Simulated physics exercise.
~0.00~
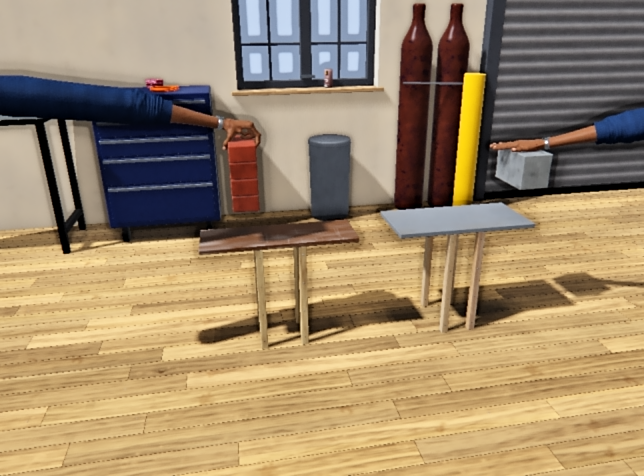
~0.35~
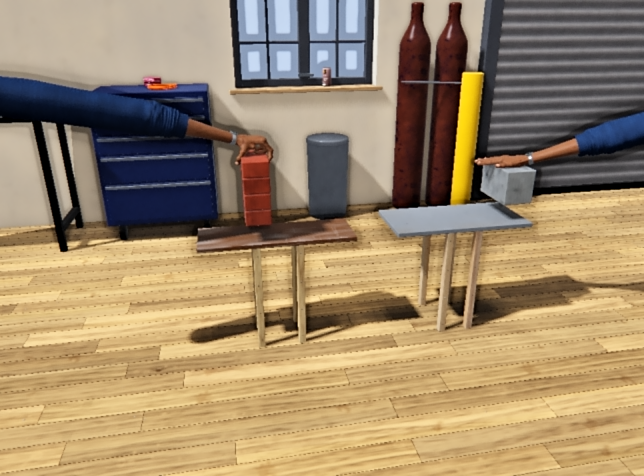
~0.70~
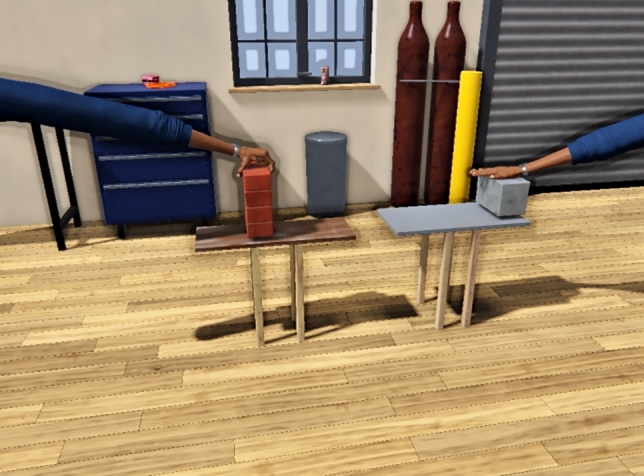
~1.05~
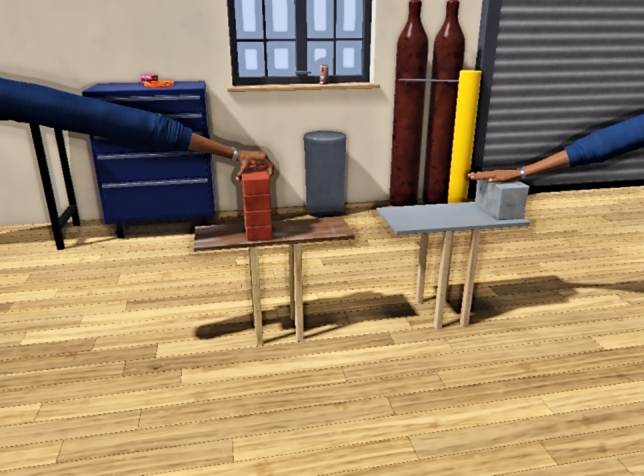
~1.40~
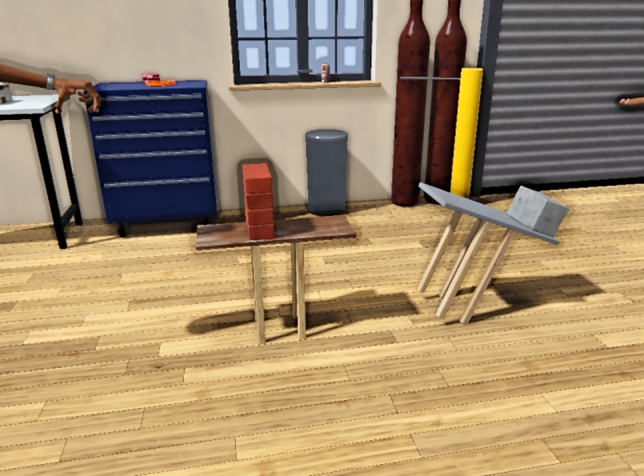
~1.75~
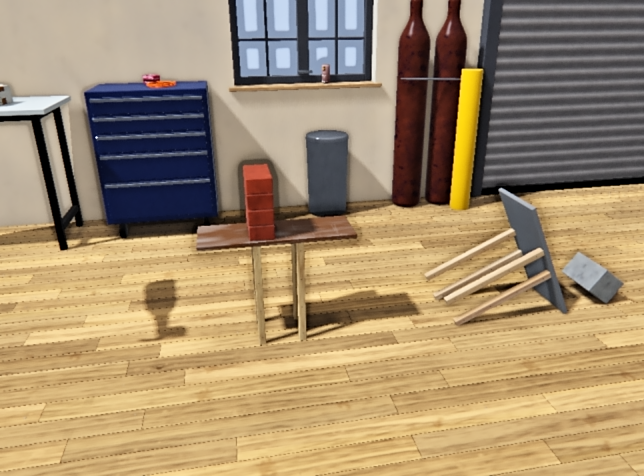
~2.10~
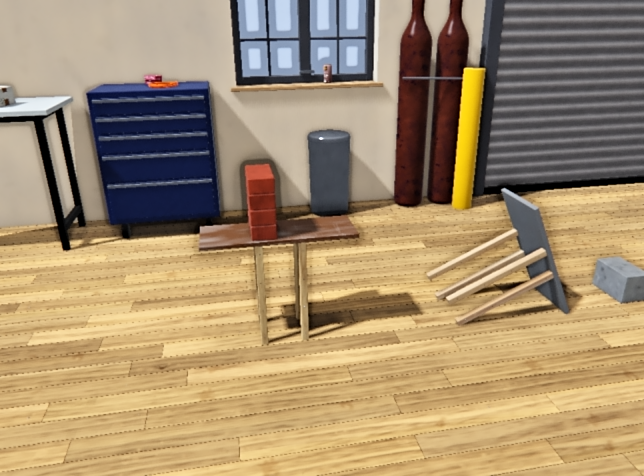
Two hands lowered a stack of red bricks onto the brown trestle and a grey block onto the grey trestle's right end, then let go; the grey trestle tipped over rightward, spilling its block onto the floor, while the brown one stayed standing.
